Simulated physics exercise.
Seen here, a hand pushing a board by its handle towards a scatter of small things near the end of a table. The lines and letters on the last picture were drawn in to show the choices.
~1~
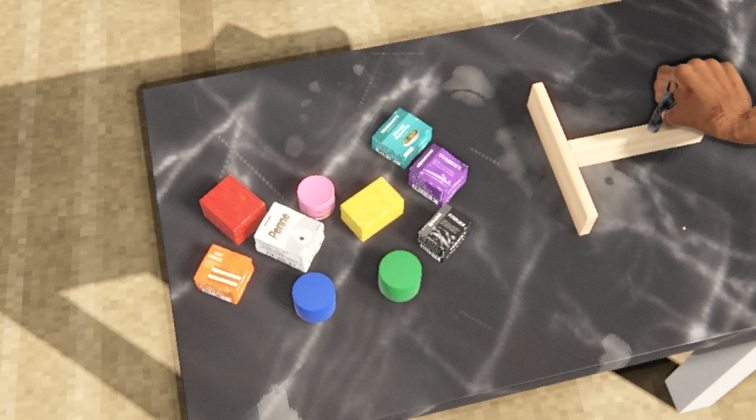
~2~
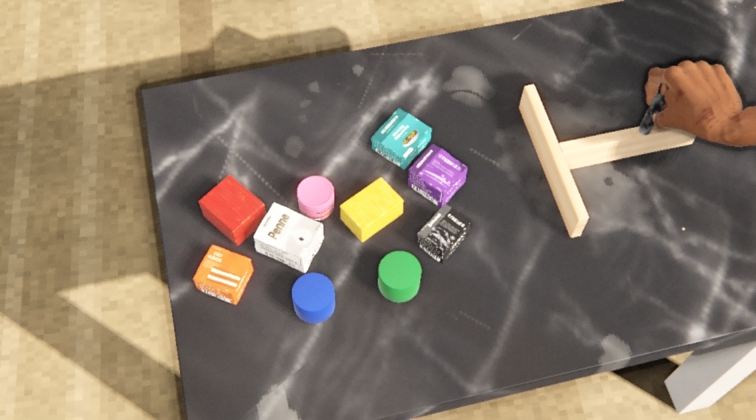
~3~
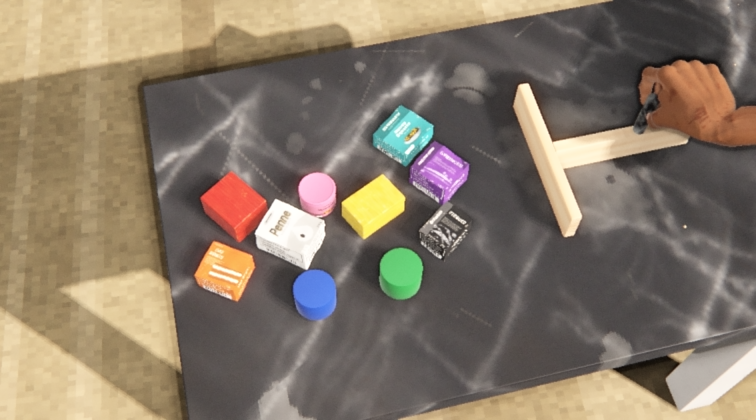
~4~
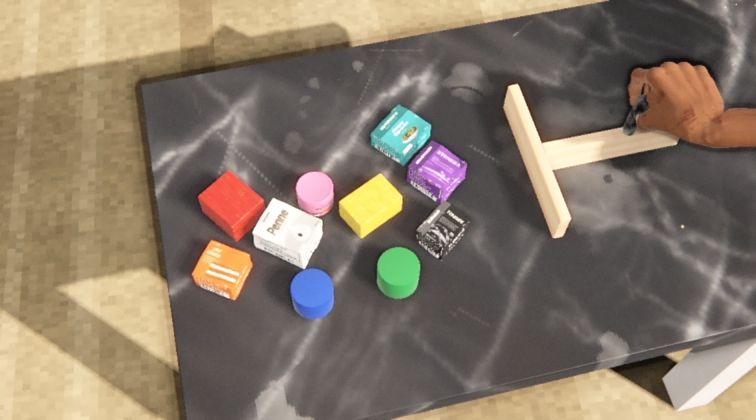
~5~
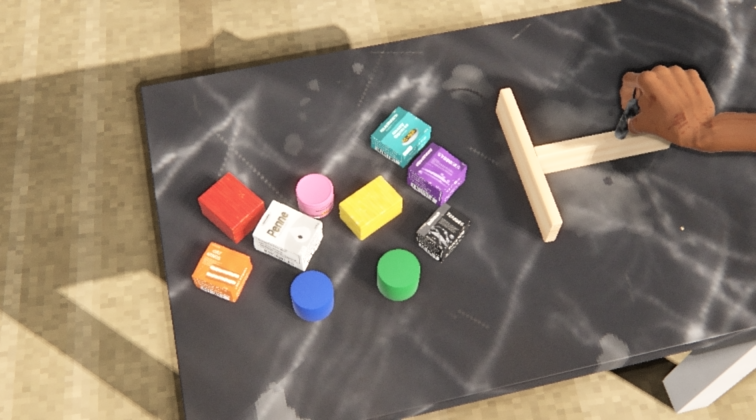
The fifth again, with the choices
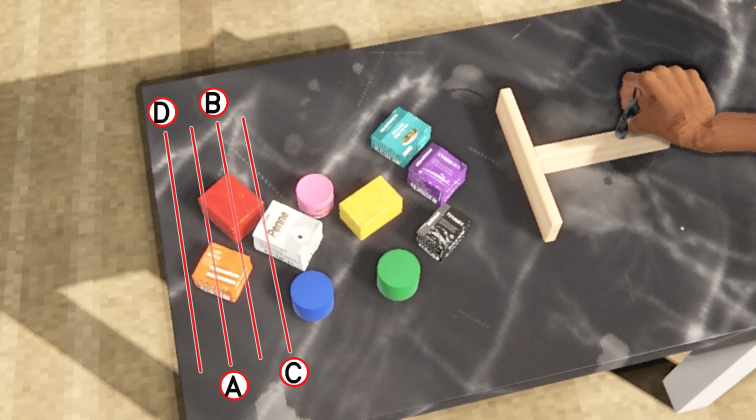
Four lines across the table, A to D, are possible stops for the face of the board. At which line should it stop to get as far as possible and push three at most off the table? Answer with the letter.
No fourth one falls up to B.
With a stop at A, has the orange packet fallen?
Yes.
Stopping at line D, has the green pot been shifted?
By then, yes.
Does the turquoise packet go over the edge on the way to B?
No.
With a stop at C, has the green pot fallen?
No.
On the marked copy, A at (210, 238); B at (237, 232); C at (265, 226); D at (182, 243).
Taking B. A third of the way, board (428, 174); green pot (394, 278); turquoise packet (374, 138).
Two thirds of the way, board (324, 195); orange packet (212, 280); red block (220, 213).
When it is over, board (238, 212); red block over the edge; orange packet over the edge; two fallen.
As for the rest, A drops four; C is within the limit but short; D drops six.
